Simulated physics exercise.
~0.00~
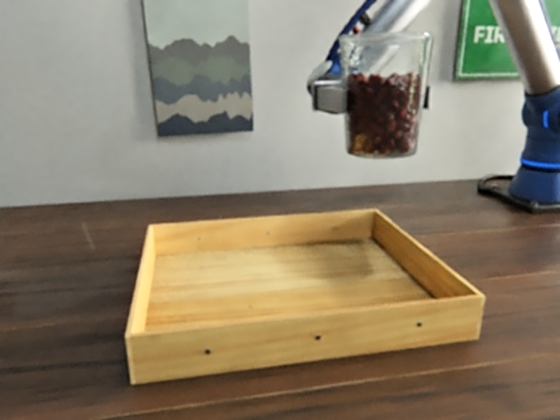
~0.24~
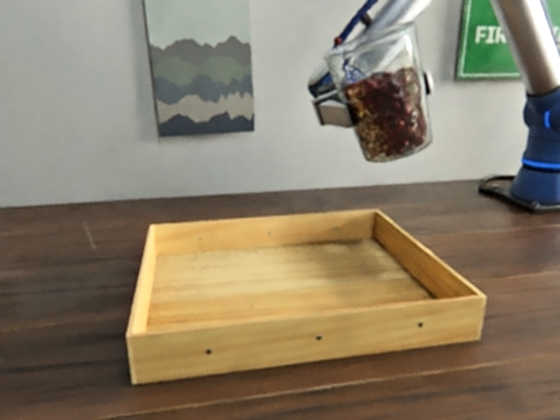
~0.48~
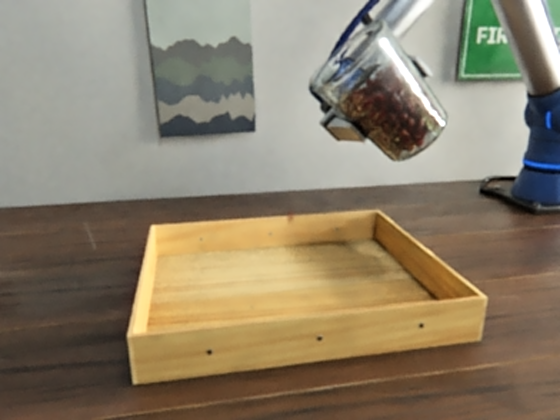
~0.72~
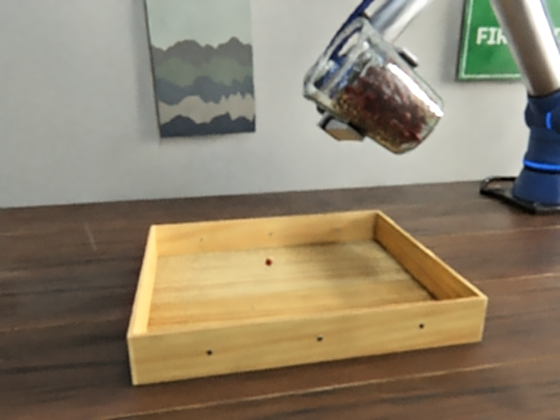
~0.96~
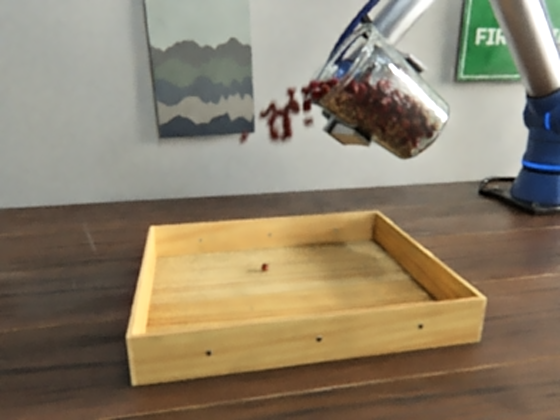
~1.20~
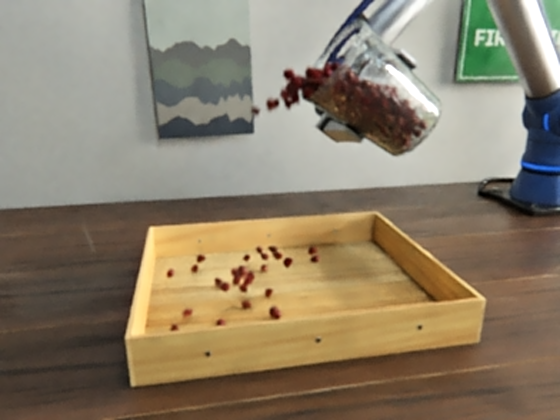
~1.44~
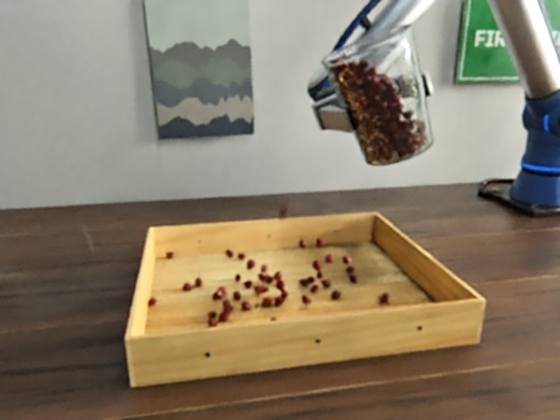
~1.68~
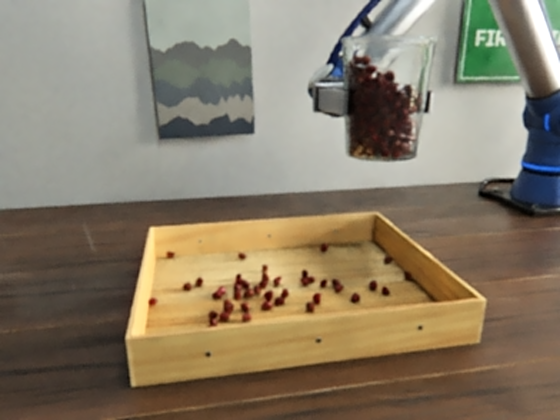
A robot arm held a clear beaker of dark red beans above a shallow wooden tray, tipped it to the left until some beans spilled and scattered inside, then turned it upright again with most of the beans still in it.
